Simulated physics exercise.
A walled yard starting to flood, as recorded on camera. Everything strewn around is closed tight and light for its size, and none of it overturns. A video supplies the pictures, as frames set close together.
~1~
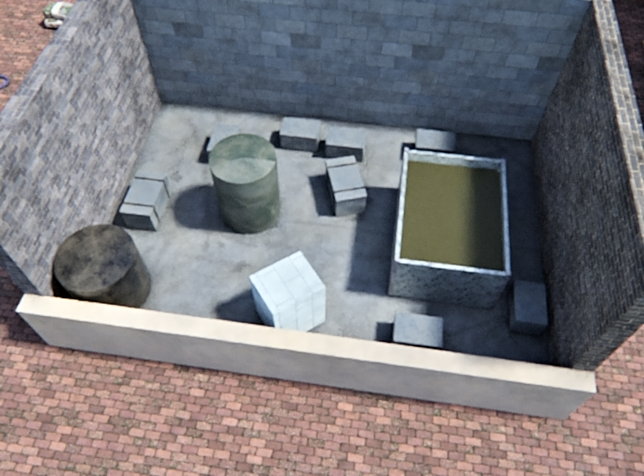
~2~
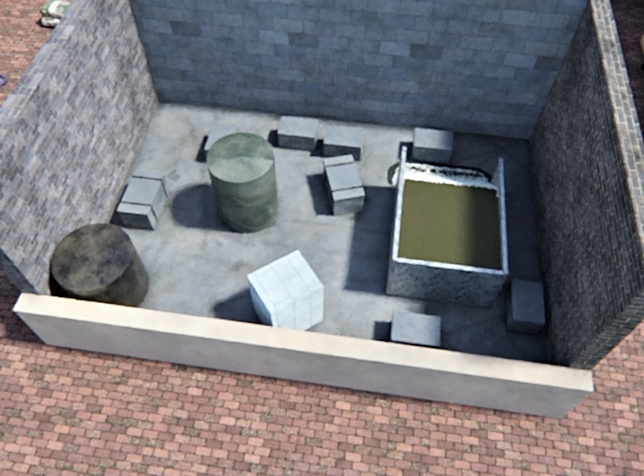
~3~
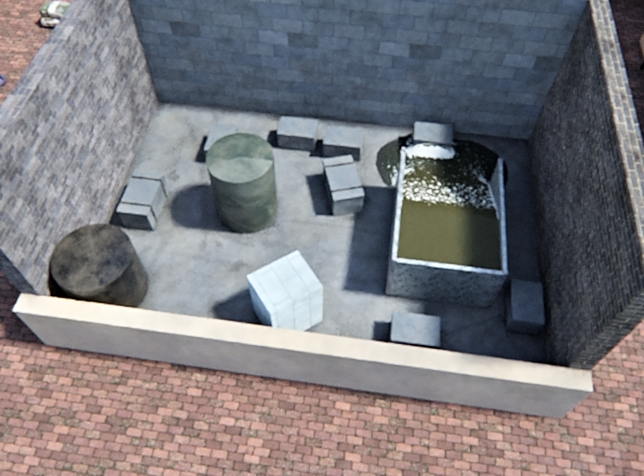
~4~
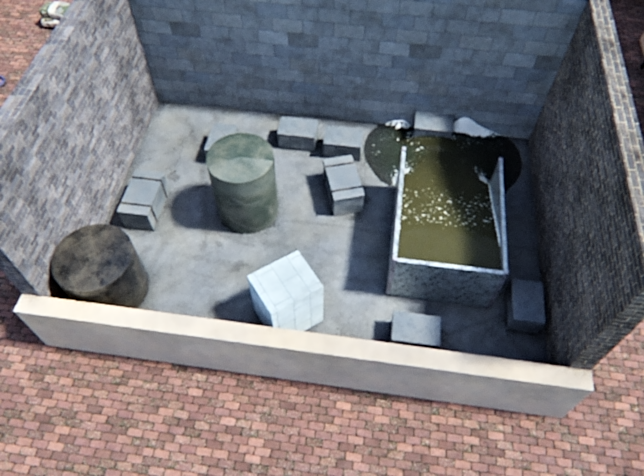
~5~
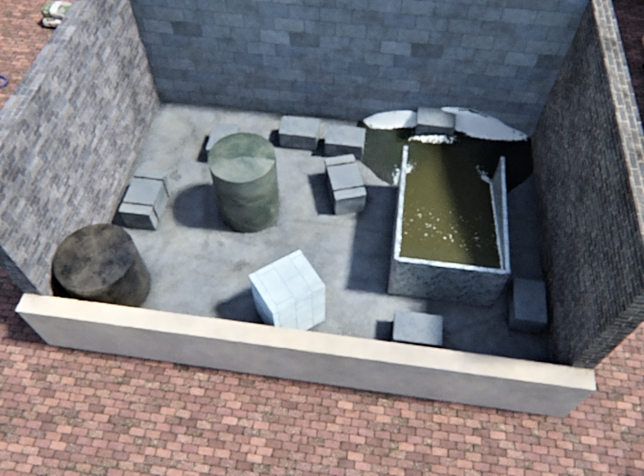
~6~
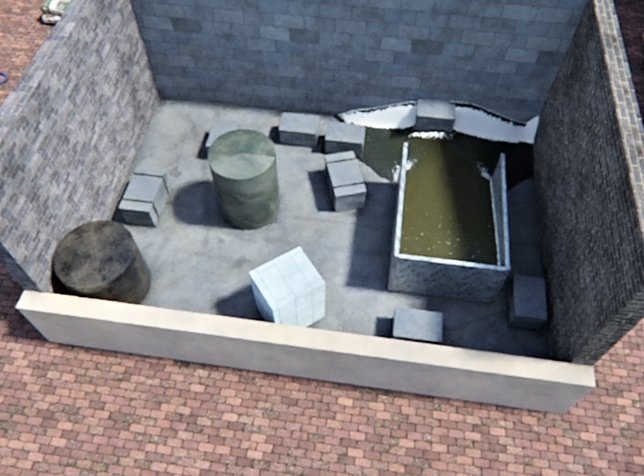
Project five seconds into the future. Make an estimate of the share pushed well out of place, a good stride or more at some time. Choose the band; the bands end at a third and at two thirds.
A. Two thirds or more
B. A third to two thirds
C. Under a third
Answer: A.
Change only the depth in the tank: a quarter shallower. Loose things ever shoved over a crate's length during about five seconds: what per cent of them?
80 in a hundred, or close to it.
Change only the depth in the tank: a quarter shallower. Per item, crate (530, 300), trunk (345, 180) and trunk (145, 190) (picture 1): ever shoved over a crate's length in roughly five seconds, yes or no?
Per item, in order: Cleared the mark; missed the mark; missed the mark.
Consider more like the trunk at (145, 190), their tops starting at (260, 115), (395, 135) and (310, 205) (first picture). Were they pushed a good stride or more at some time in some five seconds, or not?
Taking them one at a time: Goes the distance; goes the distance; falls short.
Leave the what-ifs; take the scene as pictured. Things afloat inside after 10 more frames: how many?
The number is 1.
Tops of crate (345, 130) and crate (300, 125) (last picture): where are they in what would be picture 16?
The first top is close to (319, 149) and the second close to (239, 159).
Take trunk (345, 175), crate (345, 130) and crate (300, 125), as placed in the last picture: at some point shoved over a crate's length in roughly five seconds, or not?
Never got far, went a long way, went a long way.
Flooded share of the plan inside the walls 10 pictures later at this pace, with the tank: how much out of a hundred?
Something close to 50 per cent.
A moment on, 0 of 8 are well off their spots; 1 afloat.
Next, 3 of 8 are well off their spots; 1 afloat.
Later, 5 of 8 are well off their spots; 3 afloat.
In the end, 7 of 8 are well off their spots, and 7 have been at some point; 4 afloat.
